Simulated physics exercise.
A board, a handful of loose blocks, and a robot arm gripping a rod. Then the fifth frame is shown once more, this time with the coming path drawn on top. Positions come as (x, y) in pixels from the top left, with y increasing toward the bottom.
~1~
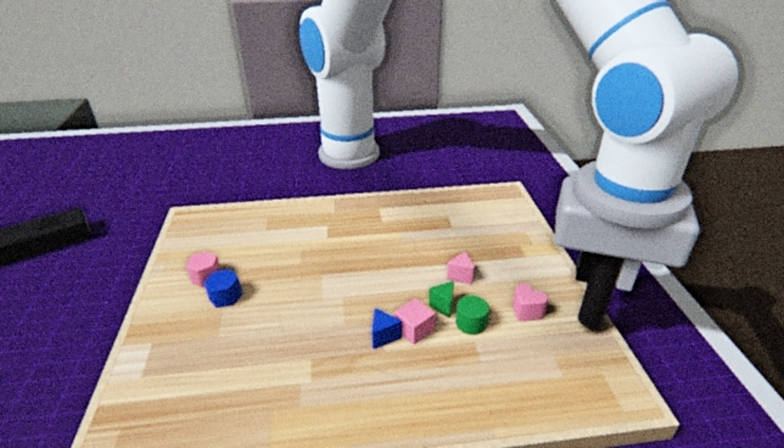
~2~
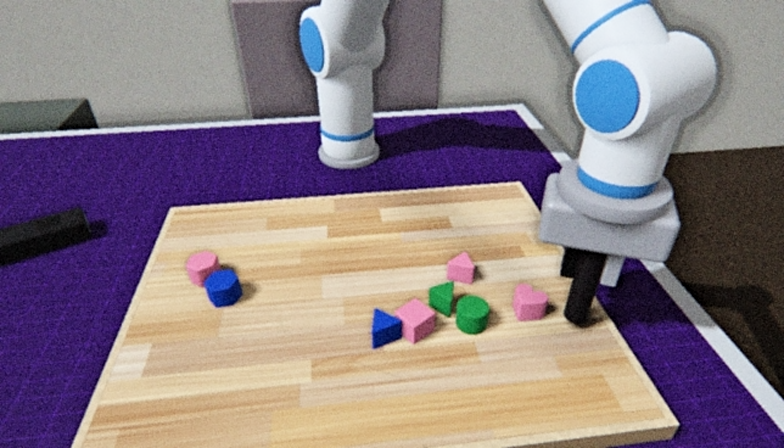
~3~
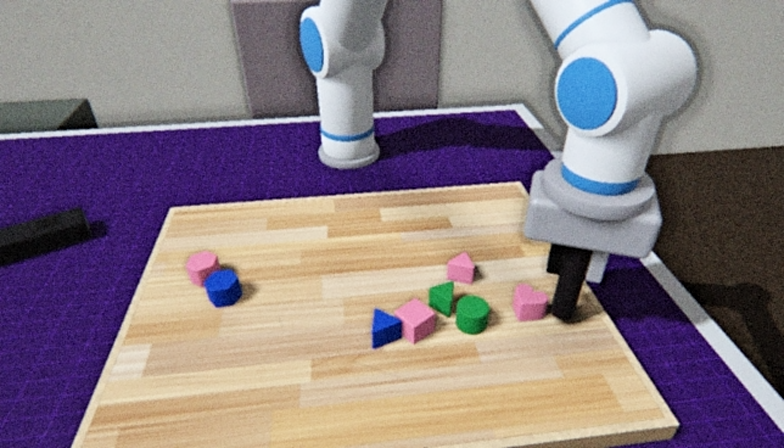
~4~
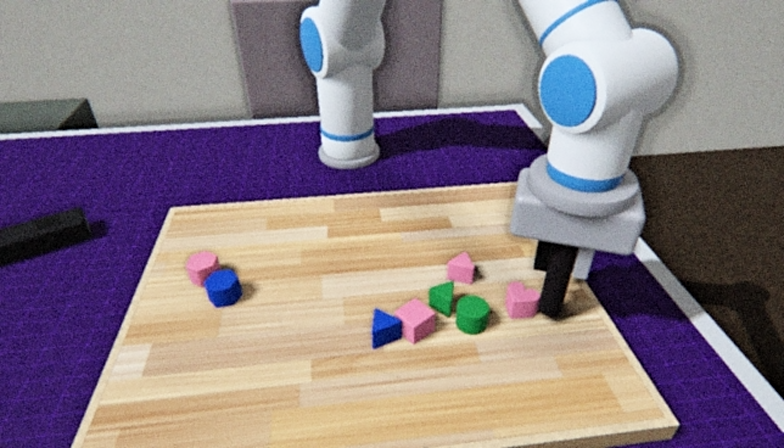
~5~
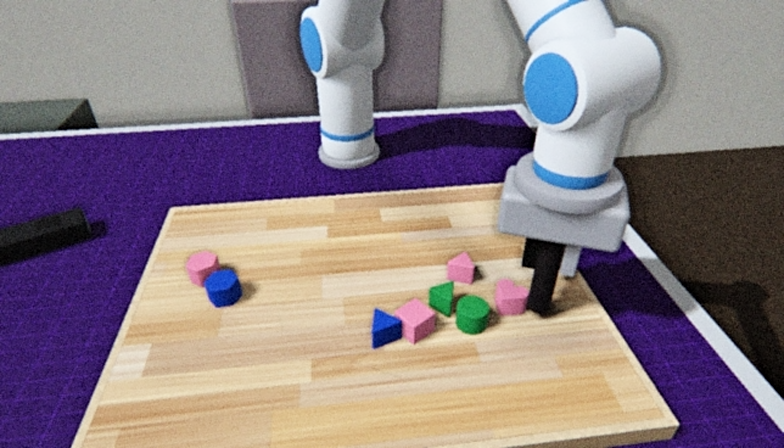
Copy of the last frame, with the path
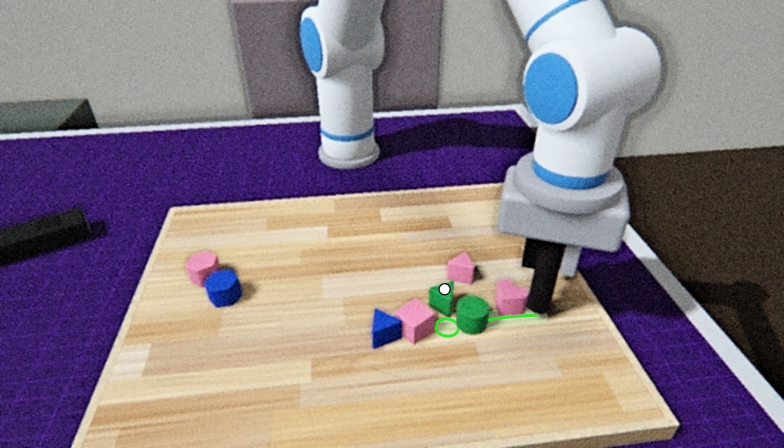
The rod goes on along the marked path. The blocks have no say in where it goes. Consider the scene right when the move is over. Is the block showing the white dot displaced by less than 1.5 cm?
Yes - that is the case.
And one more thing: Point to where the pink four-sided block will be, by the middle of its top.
About (394, 321).
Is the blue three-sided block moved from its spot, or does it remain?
By the last moment, the blue three-sided block will have left its place.
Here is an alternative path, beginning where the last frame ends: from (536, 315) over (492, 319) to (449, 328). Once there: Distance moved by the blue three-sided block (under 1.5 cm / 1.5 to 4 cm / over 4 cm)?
The blue three-sided block ends up a moderate distance away, 1.5 to 4 cm.
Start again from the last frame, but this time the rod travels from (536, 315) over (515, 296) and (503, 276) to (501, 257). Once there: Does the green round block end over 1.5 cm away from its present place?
Answer: No.
Path on the board, from (536, 315) through (506, 317) and (477, 322) to (447, 327); the dot is on the green three-sided block.
On the path given first. One third of the way, rod (507, 308); pink heart-shaped block (489, 283), turned 50° clockwise.
Two thirds of the way, rod (477, 313); green three-sided block (441, 289), turned 30° clockwise; green round block (452, 310); pink heart-shaped block (483, 283), turned 80° clockwise.
At the end, rod (448, 318); blue three-sided block (368, 320), turned 55° clockwise; pink four-sided block (394, 321), turned 40° clockwise; green three-sided block (441, 289), turned 30° clockwise; green round block (426, 322); pink heart-shaped block (483, 283), turned 80° clockwise.
